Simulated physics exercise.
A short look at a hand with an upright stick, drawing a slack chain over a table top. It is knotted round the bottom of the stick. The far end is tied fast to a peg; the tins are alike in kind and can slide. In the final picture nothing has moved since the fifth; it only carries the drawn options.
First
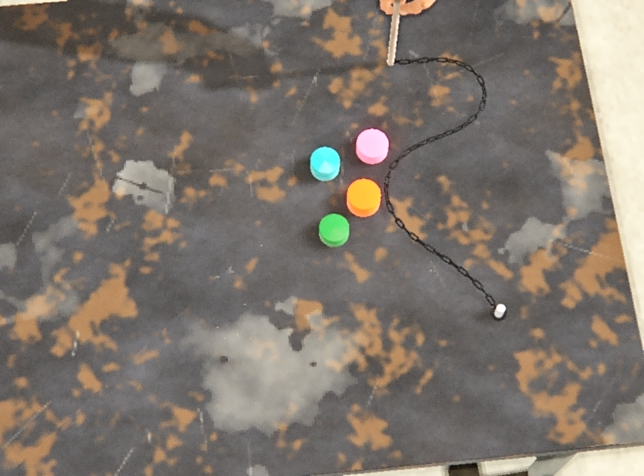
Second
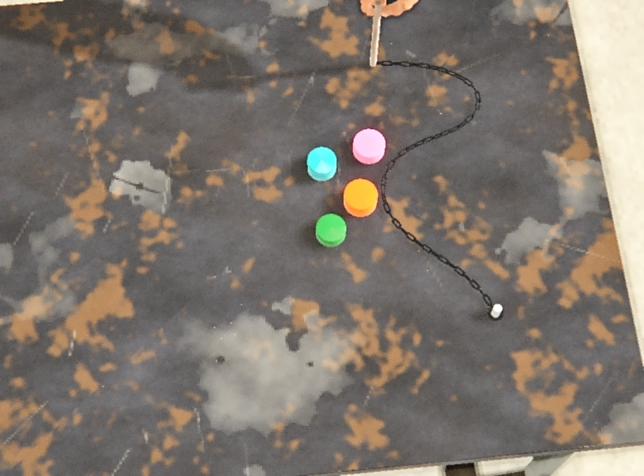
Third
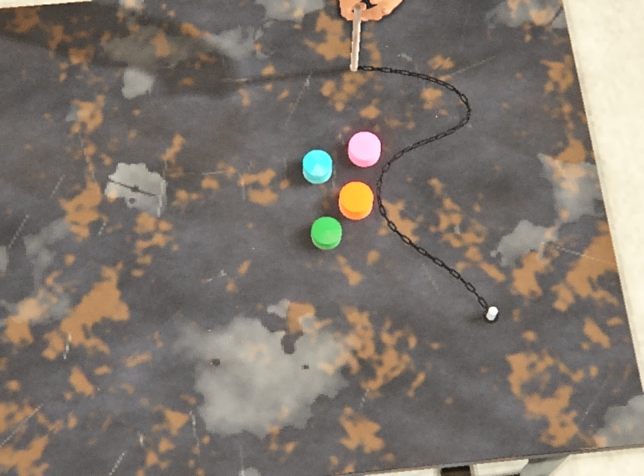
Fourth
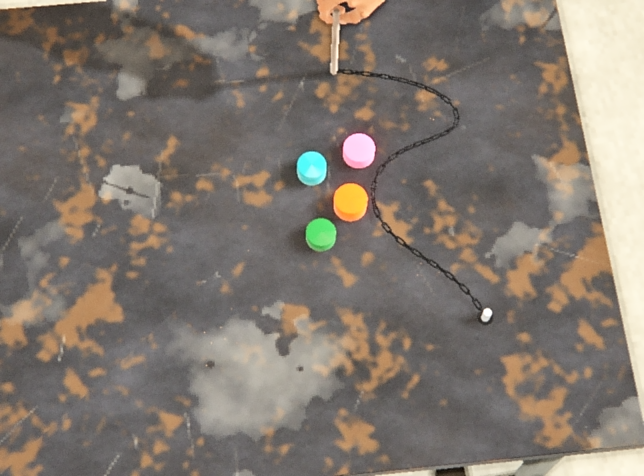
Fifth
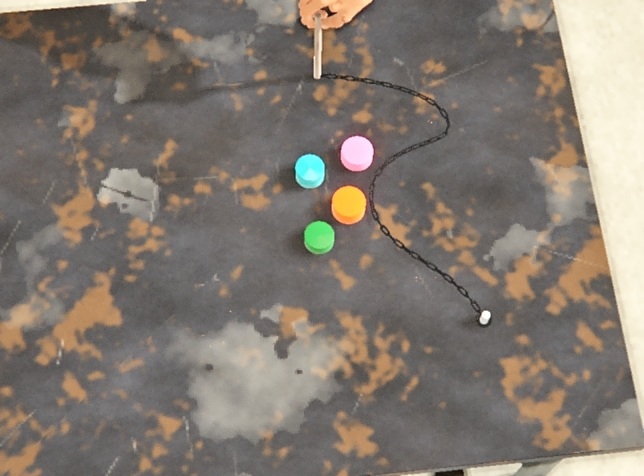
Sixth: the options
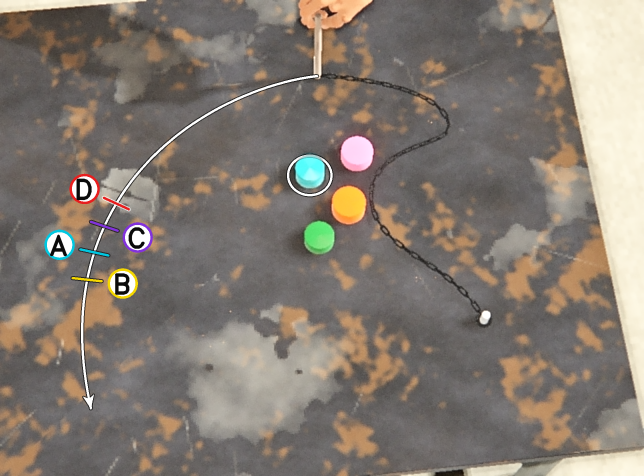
At the start, a hand at the top edge holds an upright stick with a slack dark chain curving past four coloured tins to a small white peg. The hand then draws the stick steadily left, pulling the chain's upper bend leftward, while the tins stay grouped together.
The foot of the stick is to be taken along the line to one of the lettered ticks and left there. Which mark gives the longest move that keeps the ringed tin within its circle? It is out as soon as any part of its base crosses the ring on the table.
Stop at D.
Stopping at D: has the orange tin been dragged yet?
By then, no.
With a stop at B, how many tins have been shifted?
Three.
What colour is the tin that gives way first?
Pink.
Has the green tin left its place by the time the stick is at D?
No.
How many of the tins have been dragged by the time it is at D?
By then, one.
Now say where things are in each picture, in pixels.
In the first frame, pink tin (372, 147); turquoise tin (325, 164); peg (500, 311).
In the second frame, peg (497, 311); orange tin (360, 198).
In the third frame, green tin (326, 233); pink tin (364, 150).
In the fourth frame, turquoise tin (312, 169); peg (486, 315).
In the fifth frame, orange tin (349, 205); green tin (319, 238); pink tin (357, 154).
On the marked copy, A at (94, 252); B at (87, 280); C at (104, 226); D at (116, 204); the ring at (310, 175); the route from (317, 76) via (126, 189) to (91, 408).
Following D. Soon after the start, foot of the stick (235, 101); turquoise tin (310, 172).
Later, foot of the stick (164, 147); turquoise tin (310, 172).
In the end, foot of the stick (116, 204); pink tin (345, 175); turquoise tin (310, 172); the turquoise tin is still in its ring.
As for the rest, A drags the ringed tin to (291, 198); B drags the ringed tin to (286, 213); C drags the ringed tin to (303, 183).
